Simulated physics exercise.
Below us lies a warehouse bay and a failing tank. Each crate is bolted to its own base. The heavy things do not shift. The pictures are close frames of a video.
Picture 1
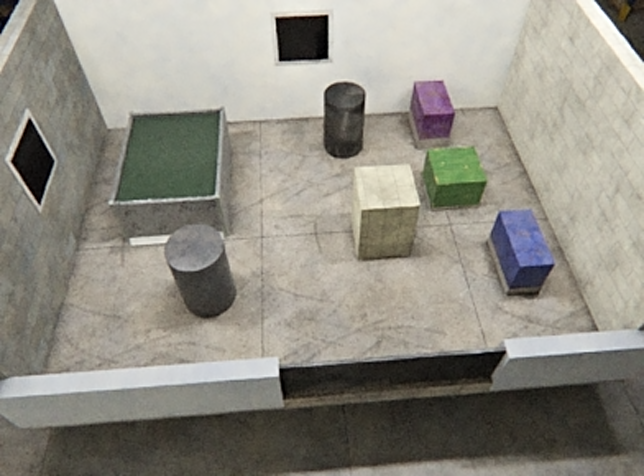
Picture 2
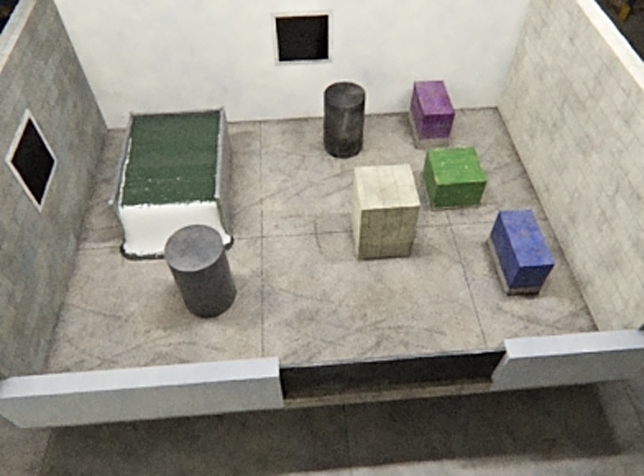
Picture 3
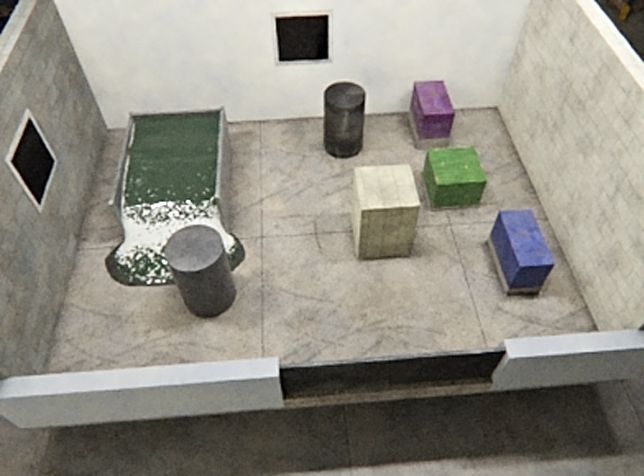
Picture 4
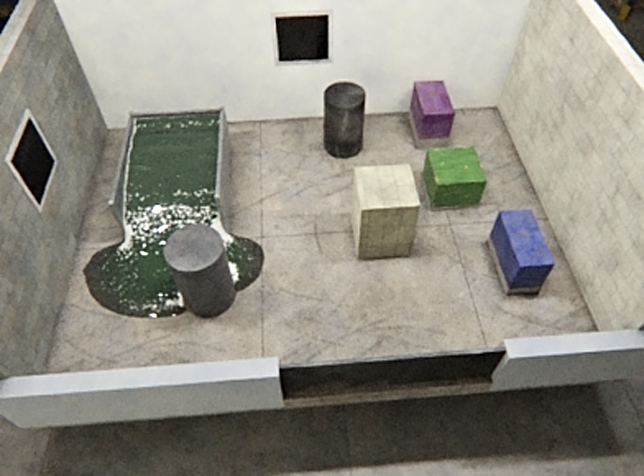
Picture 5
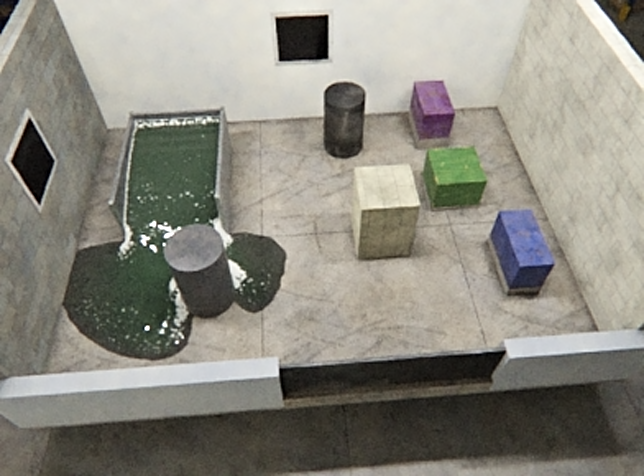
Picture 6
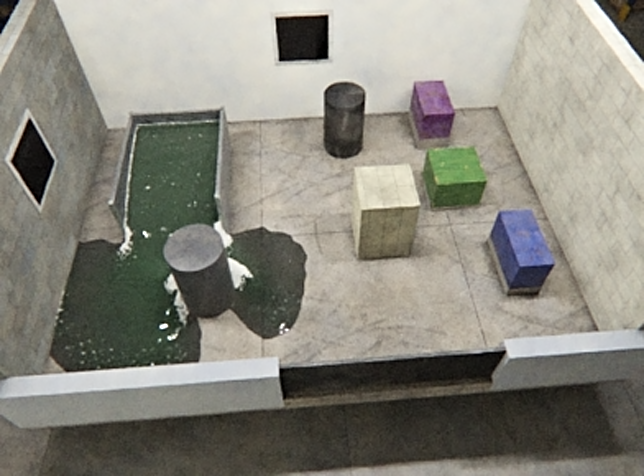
A tank of dark green water opened at its front and poured onto the bay floor, foaming white, then spread around a gray cylinder and across the left side, while the colored blocks stayed still.
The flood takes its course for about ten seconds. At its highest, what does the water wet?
In the end: The blue crate is soaked; the purple crate keeps dry; the green crate is soaked.
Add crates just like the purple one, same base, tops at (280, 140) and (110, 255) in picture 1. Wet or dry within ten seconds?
In that order: Escapes it, is wetted.
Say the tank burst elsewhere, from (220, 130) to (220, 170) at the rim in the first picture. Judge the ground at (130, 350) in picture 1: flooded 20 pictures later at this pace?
There: Free of water.
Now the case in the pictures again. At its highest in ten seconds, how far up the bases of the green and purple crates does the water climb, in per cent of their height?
About 200 and 70 per cent.
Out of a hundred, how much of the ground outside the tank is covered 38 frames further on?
Near 95 in a hundred.
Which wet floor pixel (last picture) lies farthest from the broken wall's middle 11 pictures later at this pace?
Roughly at (540, 361).
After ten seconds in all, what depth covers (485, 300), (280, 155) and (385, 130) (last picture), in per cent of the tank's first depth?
Roughly 8, 6 and 8 per cent, in turn.
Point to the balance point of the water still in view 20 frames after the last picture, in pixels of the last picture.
Near (237, 285).
A moment on, water covers 30 % of the floor; the blue crate not reached, the purple crate not reached, the green crate not reached.
Next, water covers 45 % of the floor; the blue crate water round its plinth, the purple crate not reached, the green crate not reached.
Then, water covers 60 % of the floor; the blue crate water round its plinth, the purple crate water round its plinth, the green crate water round its plinth.
Later, water covers 95 % of the floor; the blue crate water round its plinth, the purple crate water round its plinth, the green crate water round its plinth.
In the end, water covers 100 % of the floor; the blue crate was topped, the purple crate stayed above the water, the green crate was topped.
